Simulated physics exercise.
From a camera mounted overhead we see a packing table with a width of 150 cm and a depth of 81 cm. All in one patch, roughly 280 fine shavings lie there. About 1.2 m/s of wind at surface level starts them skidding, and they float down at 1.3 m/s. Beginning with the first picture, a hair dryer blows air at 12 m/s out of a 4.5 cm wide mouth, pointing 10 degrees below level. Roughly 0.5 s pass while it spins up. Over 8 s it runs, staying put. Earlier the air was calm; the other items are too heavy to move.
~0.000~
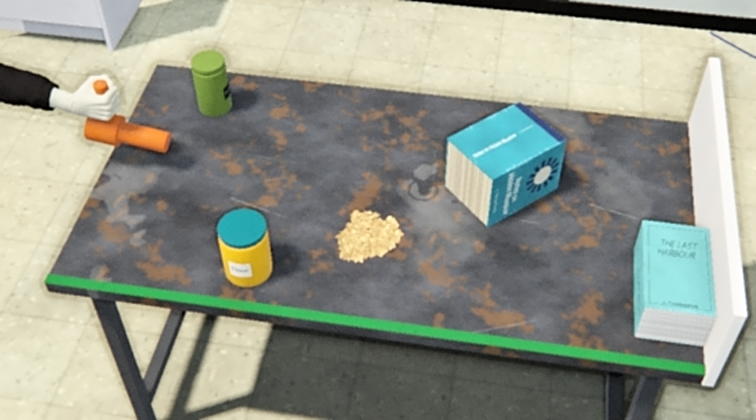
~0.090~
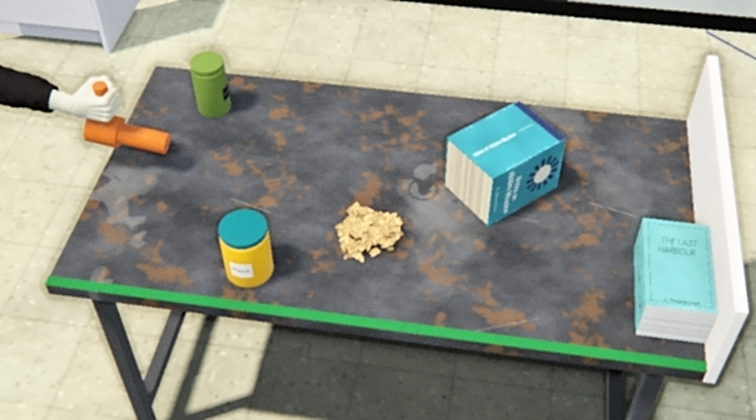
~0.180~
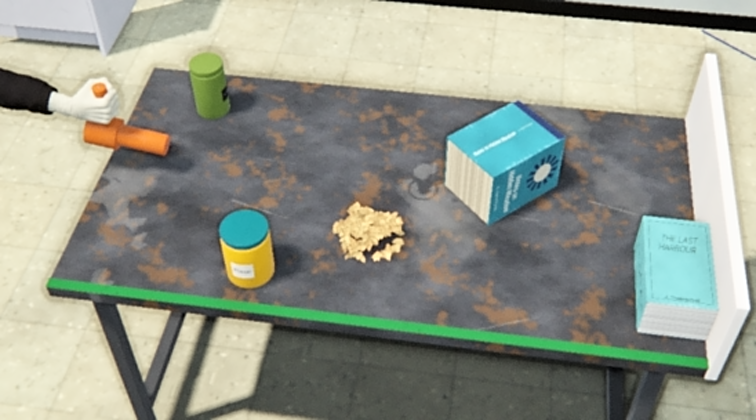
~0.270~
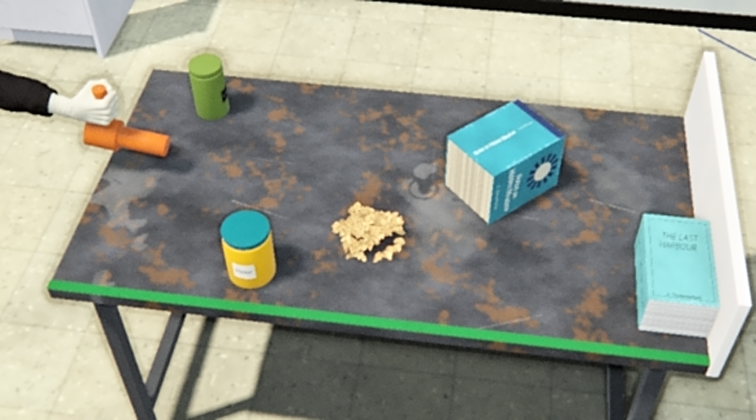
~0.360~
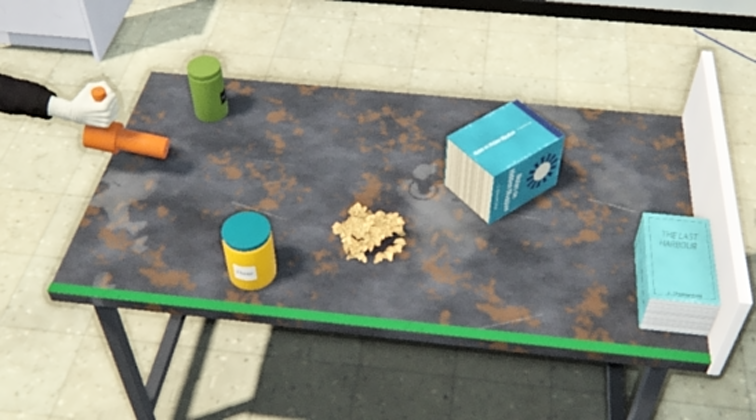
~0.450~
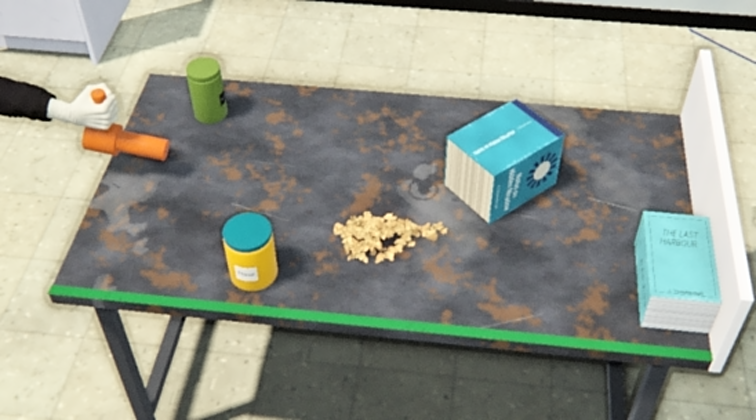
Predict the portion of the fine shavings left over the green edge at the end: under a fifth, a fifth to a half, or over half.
My guess is the bigger part ends up there.
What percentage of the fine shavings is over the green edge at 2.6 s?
80 per cent, roughly.
After 1.6 s the count stands so, 61 % are over the green edge; the middle of those still in play is near (539, 330).
After 2.6 s the count stands so, 81 % are over the green edge; the middle of those still in play is near (514, 327).
After 4.4 s the count stands so, 90 % are over the green edge.
After 8.0 s, at the end, 92 % are over the green edge.
